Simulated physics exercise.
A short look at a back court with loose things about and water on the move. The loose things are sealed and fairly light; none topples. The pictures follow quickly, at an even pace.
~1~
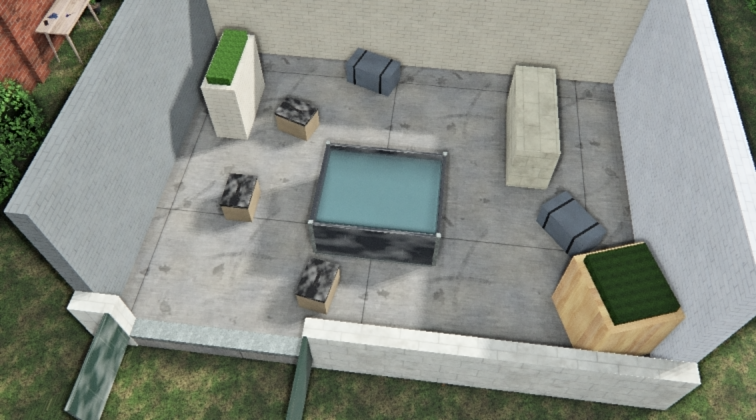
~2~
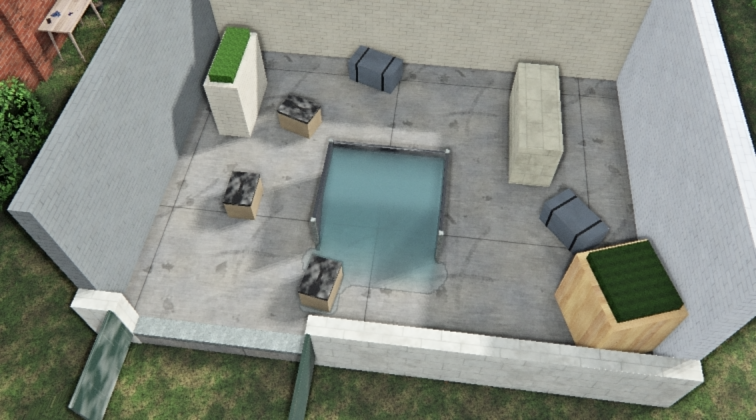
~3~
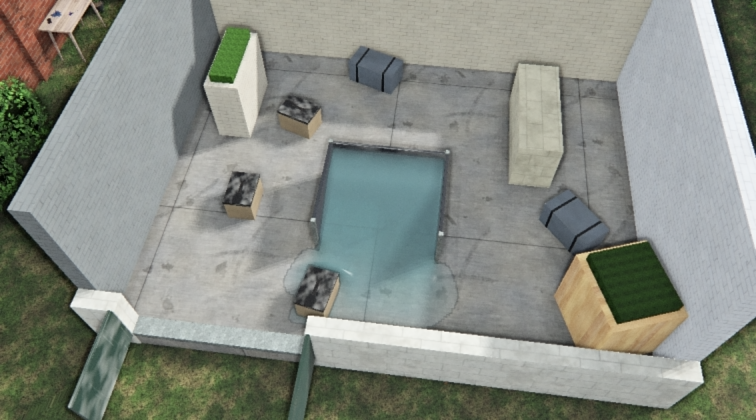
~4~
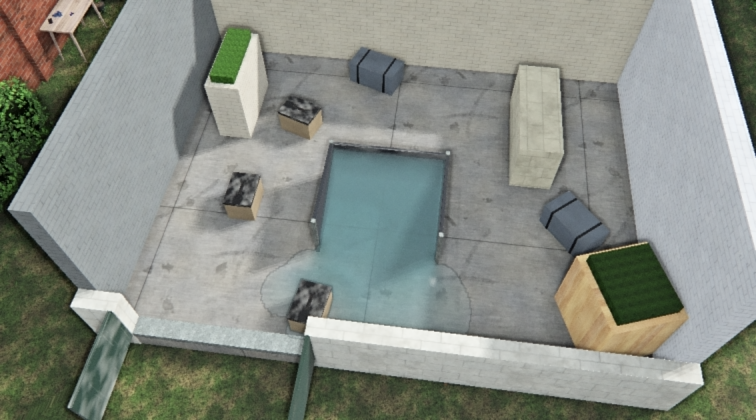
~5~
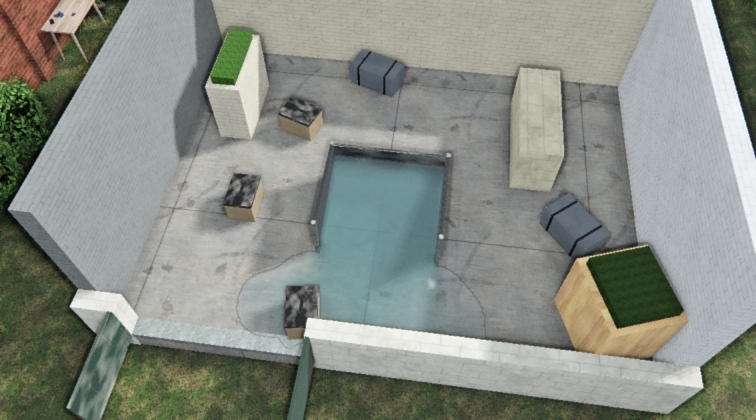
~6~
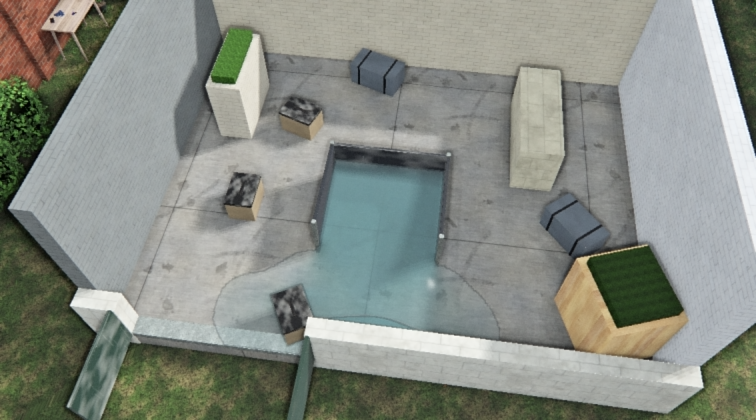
To begin with, a raised tank of water stands in a walled court among small boxes, planters and dark trunks. Its near side opens and water pours out across the paving, then spreads wider, pushing the nearest box toward the lower left, turning it slightly beside the low wall while the others stay put.
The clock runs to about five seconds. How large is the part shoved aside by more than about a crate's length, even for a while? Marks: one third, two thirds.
That comes to one to two thirds.
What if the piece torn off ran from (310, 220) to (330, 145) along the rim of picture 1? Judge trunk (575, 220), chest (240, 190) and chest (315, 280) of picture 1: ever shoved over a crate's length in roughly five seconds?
One after the other: Short of that, moved that far, short of that.
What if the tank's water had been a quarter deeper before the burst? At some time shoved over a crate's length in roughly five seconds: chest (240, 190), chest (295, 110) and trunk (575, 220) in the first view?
As listed: Less than that, less than that, swept aside.
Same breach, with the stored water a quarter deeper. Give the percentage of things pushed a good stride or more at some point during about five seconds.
Some 40 per cent.
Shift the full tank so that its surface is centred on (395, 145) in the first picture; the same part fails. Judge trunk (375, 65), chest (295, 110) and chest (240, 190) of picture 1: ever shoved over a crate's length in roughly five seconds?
As listed: Less than that, not that far, less than that.
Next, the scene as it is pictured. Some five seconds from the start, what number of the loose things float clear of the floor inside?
It comes to 0.
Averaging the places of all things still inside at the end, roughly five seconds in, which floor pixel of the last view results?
Roughly at (384, 135).
A moment on, 1 of 5 are well off their spots; 0 afloat.
Next, 1 of 5 are well off their spots; 0 afloat.
Later, 2 of 5 are well off their spots; 0 afloat.
In the end, 2 of 5 are well off their spots, and 2 have been at some point; 0 afloat.
